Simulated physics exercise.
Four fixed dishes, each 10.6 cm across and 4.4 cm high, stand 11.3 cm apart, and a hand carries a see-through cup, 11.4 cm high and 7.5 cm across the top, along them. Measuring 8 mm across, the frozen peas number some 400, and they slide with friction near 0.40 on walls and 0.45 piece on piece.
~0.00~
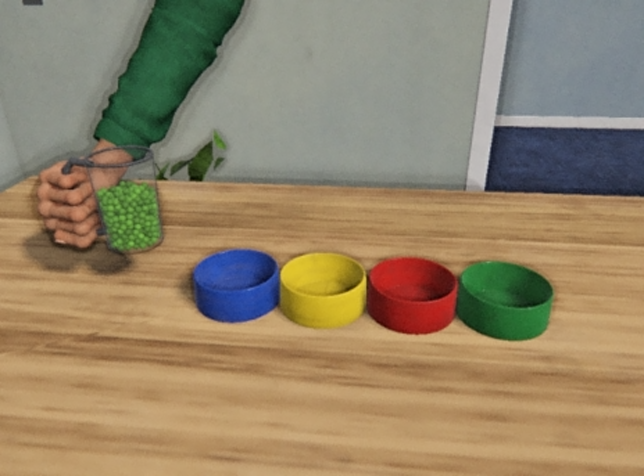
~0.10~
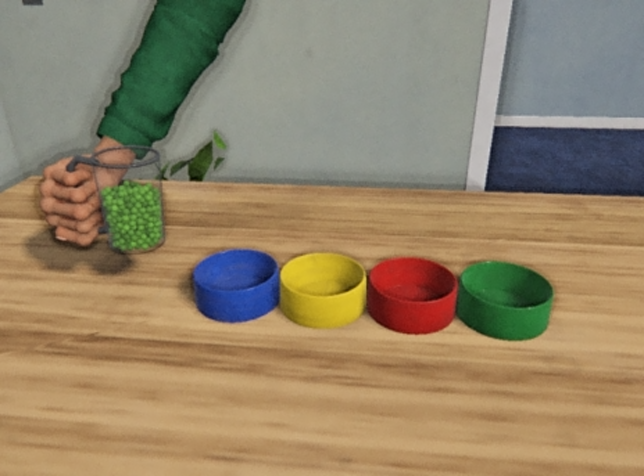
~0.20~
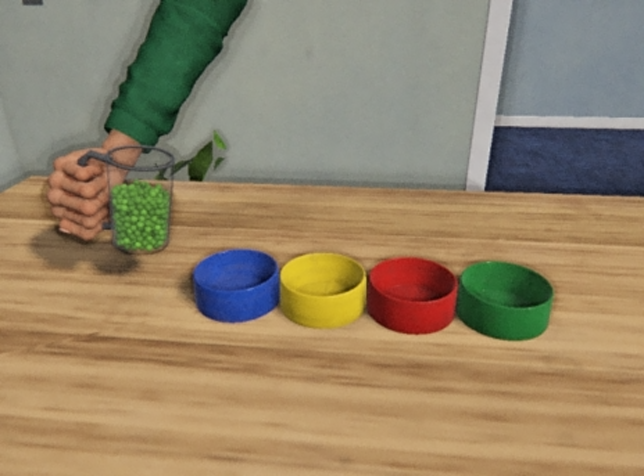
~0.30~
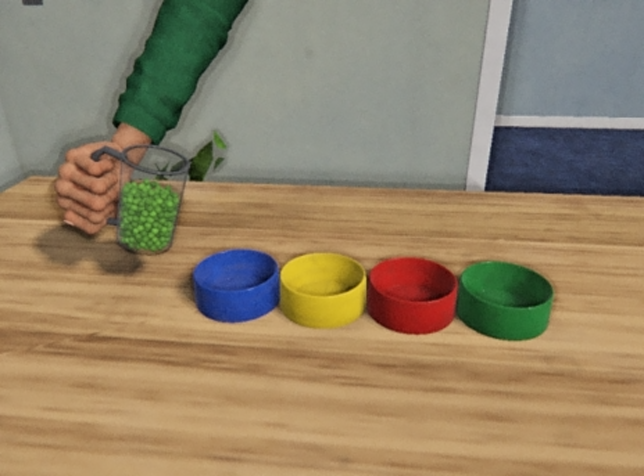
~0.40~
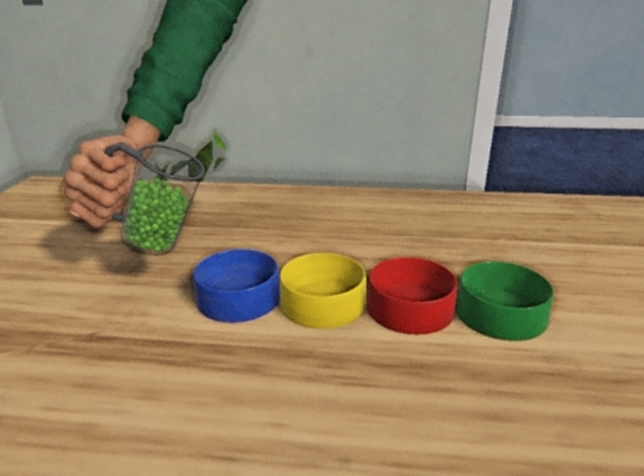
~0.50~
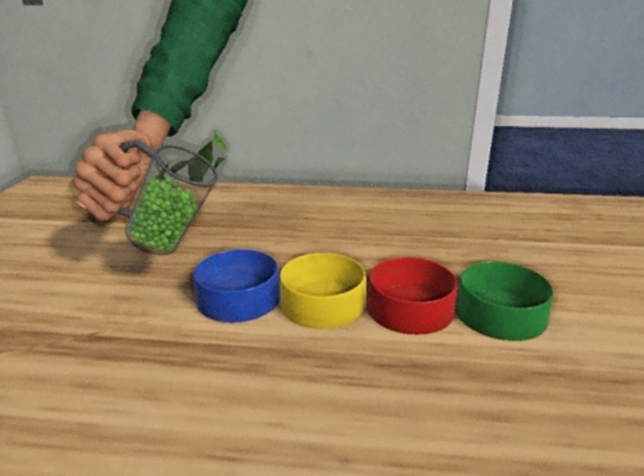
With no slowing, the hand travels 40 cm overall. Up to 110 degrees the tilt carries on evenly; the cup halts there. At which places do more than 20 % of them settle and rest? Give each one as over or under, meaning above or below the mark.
Red: Over, blue: Under, green: Under, yellow: Over, counter: Under.
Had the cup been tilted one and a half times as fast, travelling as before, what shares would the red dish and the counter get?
Then red would get 0 and the counter 10.
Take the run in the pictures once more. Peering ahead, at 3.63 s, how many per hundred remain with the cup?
Roughly 0 per cent of the load.
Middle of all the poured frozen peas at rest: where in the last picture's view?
Somewhere around (363, 296) in the final frame.
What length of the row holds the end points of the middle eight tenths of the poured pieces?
15 centimetres.
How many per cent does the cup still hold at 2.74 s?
Reading: Approx. 0 %.
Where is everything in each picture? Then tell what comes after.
The first picture shows cup at (128, 201), tilt 0 degrees, lip at (150, 157), moved 0.0 cm; middle of the pieces at (131, 218); blue dish at (236, 269); yellow dish at (323, 274); red dish at (413, 279); green dish at (506, 284).
The second picture shows cup at (132, 201), tilt 3 degrees, lip at (156, 159), moved 0.5 cm; middle of the pieces at (134, 218).
The third picture shows cup at (141, 201), tilt 10 degrees, lip at (172, 164), moved 1.7 cm; middle of the pieces at (141, 218).
The fourth picture shows cup at (150, 202), tilt 17 degrees, lip at (187, 169), moved 2.9 cm; middle of the pieces at (148, 218).
The fifth picture shows cup at (160, 202), tilt 24 degrees, lip at (201, 175), moved 4.1 cm; middle of the pieces at (155, 218).
The sixth picture shows cup at (169, 202), tilt 31 degrees, lip at (215, 181), moved 5.3 cm; middle of the pieces at (162, 217); blue dish at (236, 269); yellow dish at (323, 274); red dish at (413, 279); green dish at (506, 284). Its pace works out near 70 degrees a second; the hand travels 12 cm a second.
Then, at 1.84 s, tilt 110 degrees; cup holds 45 %, red 5 %, yellow 45 %.
Then, at 2.74 s, tilt 110 degrees; cup holds 0 %, red 45 %, yellow 50 %.
After 3.63 s, tilt 110 degrees; cup holds 0 %, red 45 %, yellow 50 %.
By 3.9 s all is still; red 45 %, blue 0 %, green 0 %, yellow 50 %, counter 10 %.
